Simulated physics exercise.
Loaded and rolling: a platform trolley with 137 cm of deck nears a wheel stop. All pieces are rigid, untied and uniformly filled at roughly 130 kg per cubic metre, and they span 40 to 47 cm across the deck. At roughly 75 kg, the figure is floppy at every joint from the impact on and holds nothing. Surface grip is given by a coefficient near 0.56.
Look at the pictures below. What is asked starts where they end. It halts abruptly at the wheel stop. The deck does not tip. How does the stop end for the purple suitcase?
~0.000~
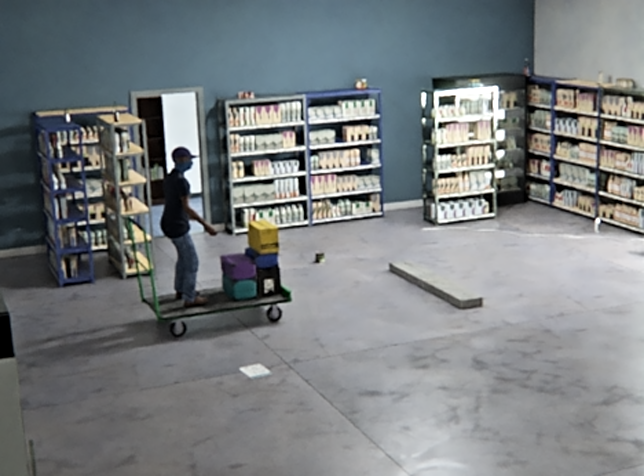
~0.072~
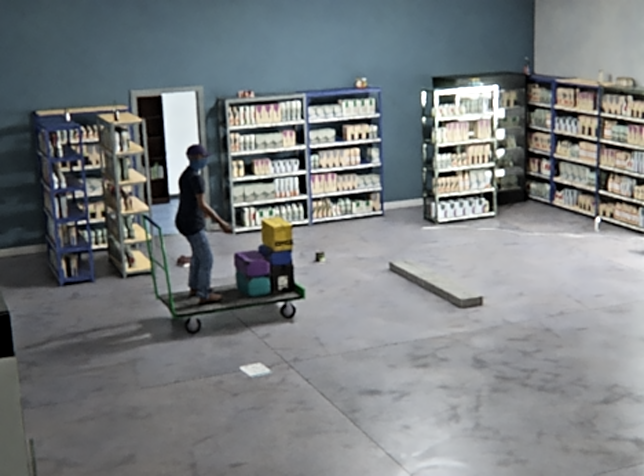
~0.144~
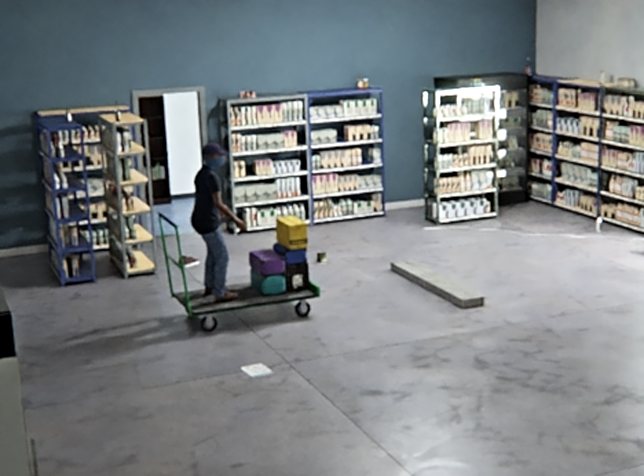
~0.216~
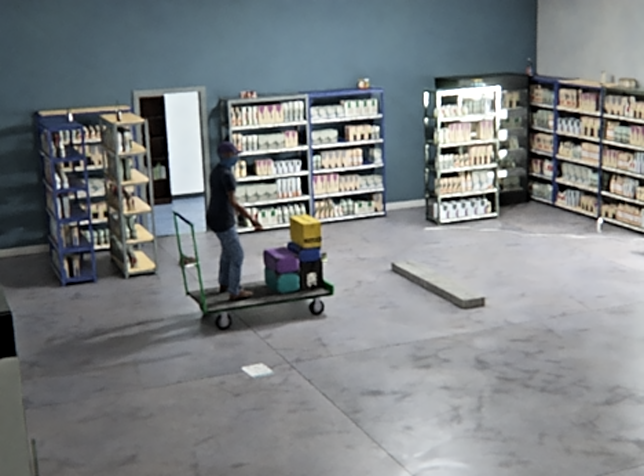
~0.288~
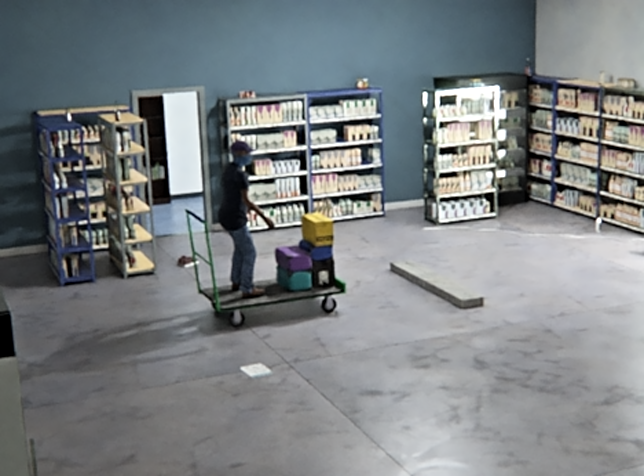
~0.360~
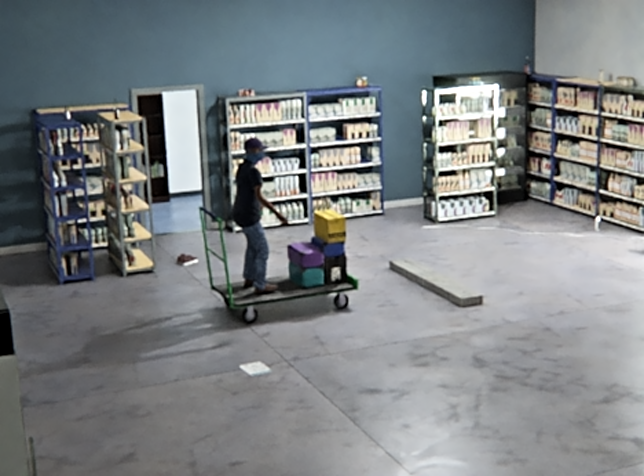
I'd expect it to overrun the edge.
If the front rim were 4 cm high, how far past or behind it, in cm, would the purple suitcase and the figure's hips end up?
Then purple 20 past, hips 30 past.
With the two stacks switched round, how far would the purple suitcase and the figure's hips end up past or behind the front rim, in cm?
In that case purple 130 past, hips 30 past.
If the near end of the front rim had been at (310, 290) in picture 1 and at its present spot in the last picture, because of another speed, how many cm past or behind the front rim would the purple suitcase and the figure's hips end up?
Then purple 40 behind, hips 80 behind.
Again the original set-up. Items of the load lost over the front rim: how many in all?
Total counted: 4.
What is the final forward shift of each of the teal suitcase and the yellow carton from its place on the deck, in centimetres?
Shift, cm - teal: 5; yellow: 170.
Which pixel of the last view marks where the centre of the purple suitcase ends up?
(503, 252).
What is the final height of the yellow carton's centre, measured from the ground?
About 10 cm above the ground.
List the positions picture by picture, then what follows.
In the first picture, purple suitcase (238, 266), teal suitcase (239, 285), rim corner (290, 299); 0 cm covered, 185 to go.
In the second picture, purple suitcase (252, 264), teal suitcase (253, 282), rim corner (304, 296); 15 cm covered, 169 to go.
In the third picture, purple suitcase (267, 262), teal suitcase (267, 280), rim corner (319, 294); 31 cm covered, 154 to go.
In the fourth picture, purple suitcase (281, 260), teal suitcase (281, 279), rim corner (333, 292); 46 cm covered, 138 to go.
In the fifth picture, purple suitcase (293, 258), teal suitcase (293, 277), rim corner (345, 290); 62 cm covered, 123 to go.
In the sixth picture, purple suitcase (305, 255), teal suitcase (306, 273), rim corner (357, 286); 77 cm covered, 108 to go. Speed about 2.1 m/s.
Impact comes at 0.86 s.
After 1.41 s the purple suitcase is 32 cm past the rim, tilted 130°, near (454, 246) in the last picture's view.
After 1.86 s the purple suitcase is 74 cm past the rim, tilted 175°, near (486, 245) in the last picture's view.
When all is still (3.6 s), past the rim, purple suitcase, black carton, blue suitcase, yellow carton and the figure's hips; behind it, teal suitcase.
